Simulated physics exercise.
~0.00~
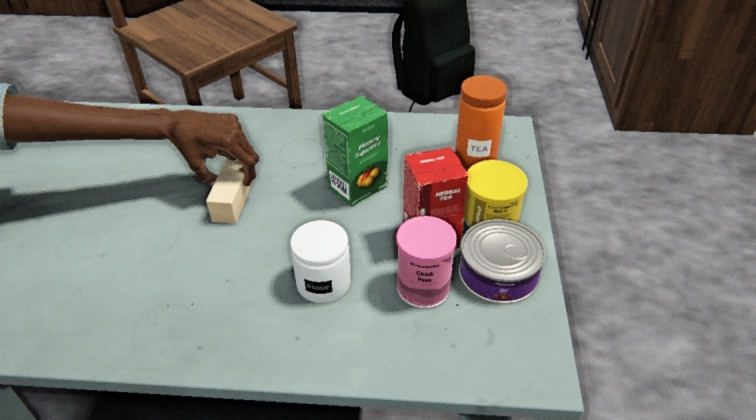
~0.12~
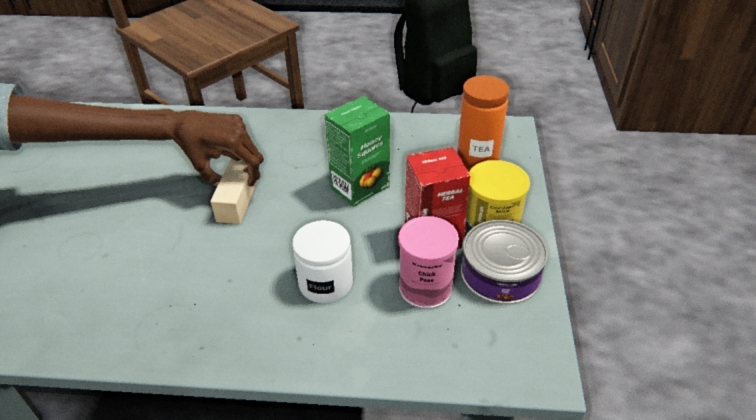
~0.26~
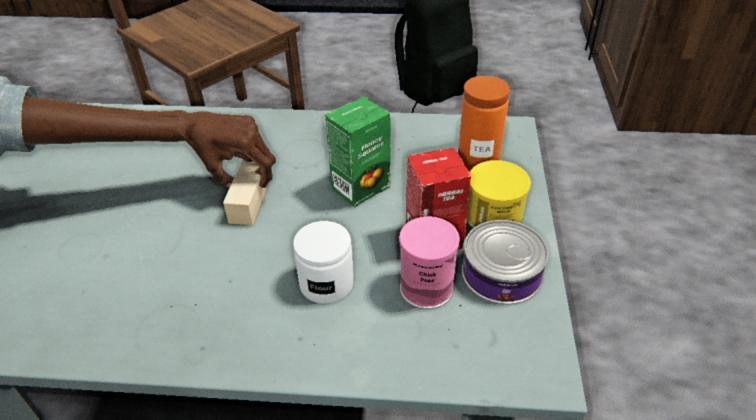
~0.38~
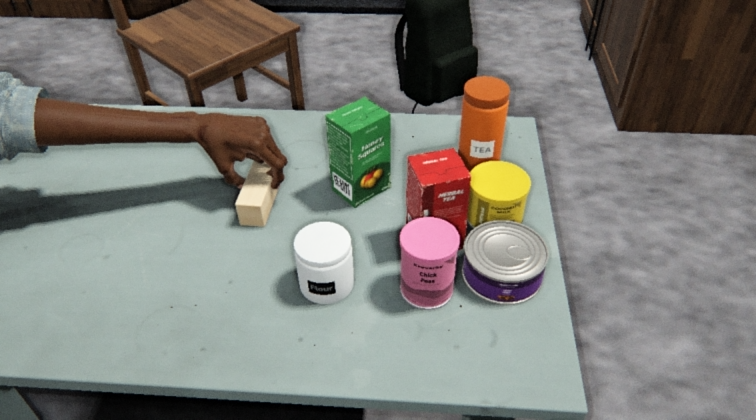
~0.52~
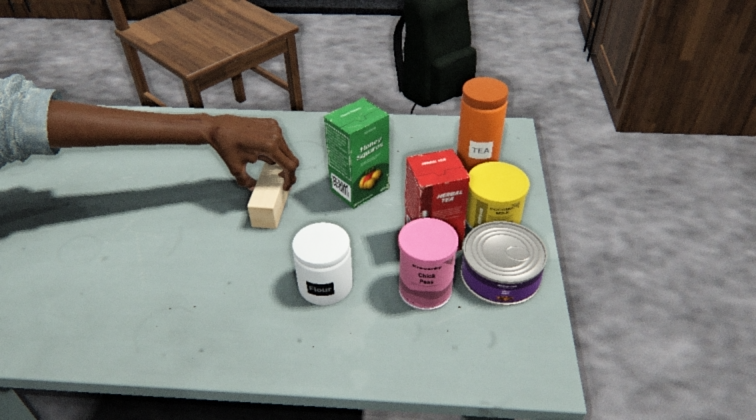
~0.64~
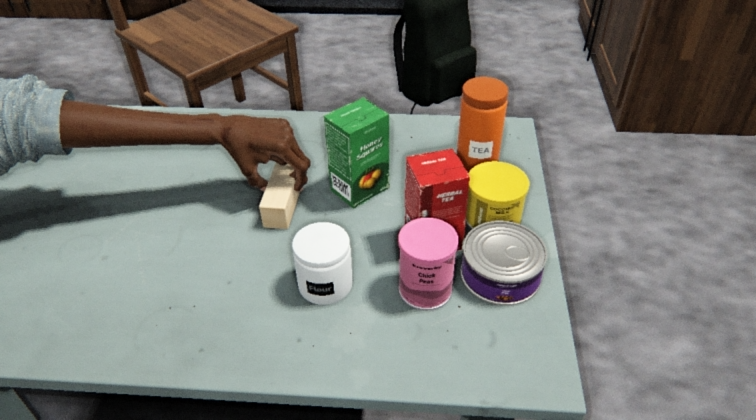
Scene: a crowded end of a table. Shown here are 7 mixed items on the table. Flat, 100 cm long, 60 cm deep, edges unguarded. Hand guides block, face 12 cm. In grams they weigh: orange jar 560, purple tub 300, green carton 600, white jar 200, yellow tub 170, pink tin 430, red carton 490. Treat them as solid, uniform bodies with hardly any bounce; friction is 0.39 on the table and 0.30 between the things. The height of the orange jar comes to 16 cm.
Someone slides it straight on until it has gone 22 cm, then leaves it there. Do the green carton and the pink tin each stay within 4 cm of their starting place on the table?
Outcome: The green carton will be moved. The pink tin will stay close.
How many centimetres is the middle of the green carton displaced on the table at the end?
About 8 cm.
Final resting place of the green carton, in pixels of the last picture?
It winds up close to (413, 155).
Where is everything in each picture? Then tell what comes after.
Block slid 0 cm; green carton (357, 152); pink tin (425, 263), in the first frame.
Block slid 0 cm; white jar (324, 262); yellow tub (496, 198), in the second frame.
Block slid 2 cm; red carton (436, 204); orange jar (482, 130), in the third frame.
Block slid 4 cm; purple tub (504, 262); white jar (325, 263), in the fourth frame.
Block slid 6 cm; yellow tub (495, 200); red carton (435, 206), in the fifth frame.
Block slid 8 cm; green carton (358, 154); pink tin (427, 265), in the sixth frame.
By 1.04 s, block slid 14 cm.
By 1.24 s, block slid 17 cm; green carton 4 cm from its spot near (385, 155).
By 1.54 s, block slid 21 cm; green carton 8 cm from its spot near (410, 155).
When it is over (2.0 s), not toppled but over 4 cm from the start, green carton; the other 6 within 4 cm of the start. End places, in pixels of the last picture, green carton near (413, 155), pink tin near (427, 265).
